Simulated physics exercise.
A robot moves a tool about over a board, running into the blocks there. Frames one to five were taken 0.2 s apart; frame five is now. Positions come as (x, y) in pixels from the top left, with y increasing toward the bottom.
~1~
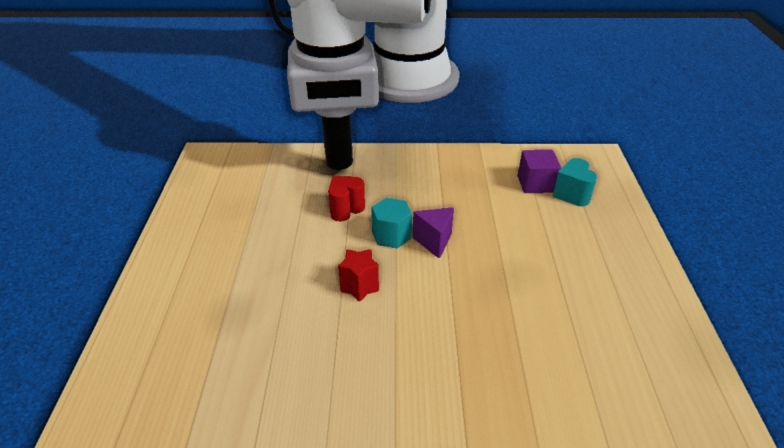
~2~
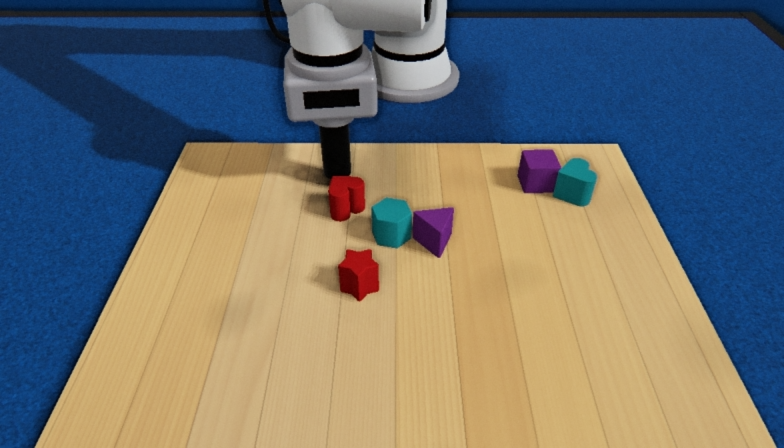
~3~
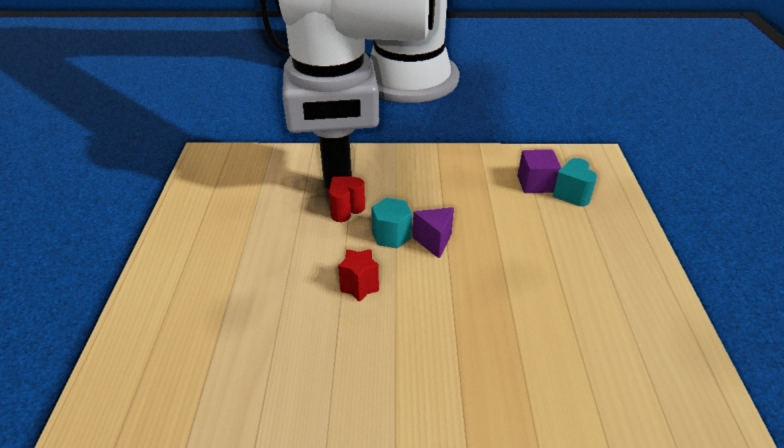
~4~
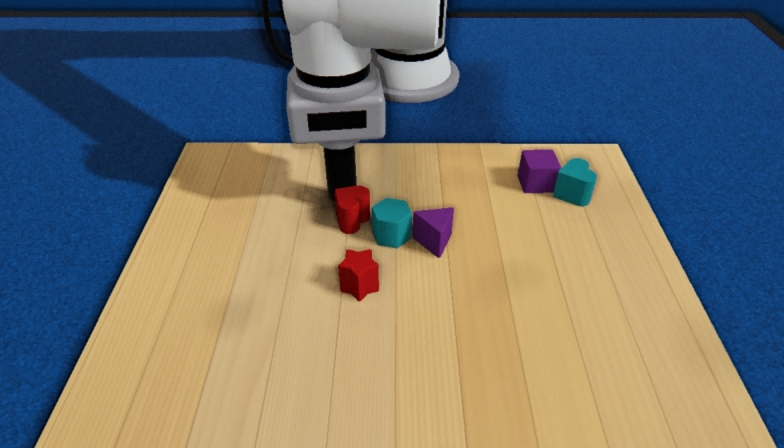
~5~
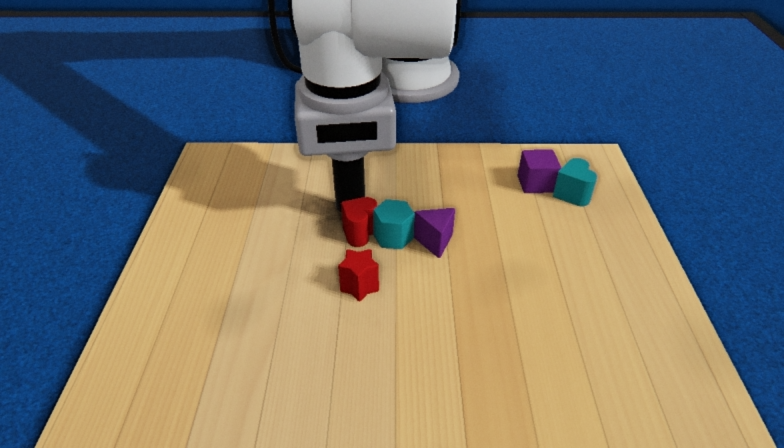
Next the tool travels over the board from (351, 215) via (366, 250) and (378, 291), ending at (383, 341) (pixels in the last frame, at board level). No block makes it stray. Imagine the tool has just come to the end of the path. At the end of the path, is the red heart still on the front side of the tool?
I believe so.
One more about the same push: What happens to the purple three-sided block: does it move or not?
It keeps its spot.
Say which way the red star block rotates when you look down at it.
From overhead, clockwise.
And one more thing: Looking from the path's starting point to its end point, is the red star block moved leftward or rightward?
It shifts rightward.
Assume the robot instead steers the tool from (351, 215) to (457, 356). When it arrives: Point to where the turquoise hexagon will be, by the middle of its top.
It comes to (427, 235).
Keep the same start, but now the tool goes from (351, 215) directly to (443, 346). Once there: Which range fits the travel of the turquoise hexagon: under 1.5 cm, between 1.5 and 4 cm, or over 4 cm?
The answer is over 4 cm.
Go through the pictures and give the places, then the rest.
The first frame shows lower end of the tool at (340, 162), tops of blocks, red star block at (358, 260), red heart at (344, 184), turquoise hexagon at (392, 209), purple three-sided block at (436, 216).
The second frame shows tool at (338, 172), blocks as before.
The third frame shows tool at (338, 183), blocks as before.
The fourth frame shows tool at (343, 194), red heart at (351, 195).
The fifth frame shows tool at (351, 205), red star block at (358, 260), red heart at (359, 207), turquoise hexagon at (394, 211), purple three-sided block at (437, 216).
The first path, step by step. One third of the way, tool at (365, 240); red star block at (357, 272), turned 20° clockwise; red heart at (370, 246); turquoise hexagon at (403, 220), turned 50° anticlockwise.
Two thirds of the way, tool at (378, 282); red star block at (344, 307), turned 75° clockwise; red heart at (378, 292), turned 20° clockwise; turquoise hexagon at (403, 220), turned 50° anticlockwise.
At the end, tool at (383, 332); red star block at (343, 309), turned 90° clockwise; red heart at (387, 346), turned 15° clockwise; turquoise hexagon at (403, 220), turned 50° anticlockwise; purple three-sided block not moved.
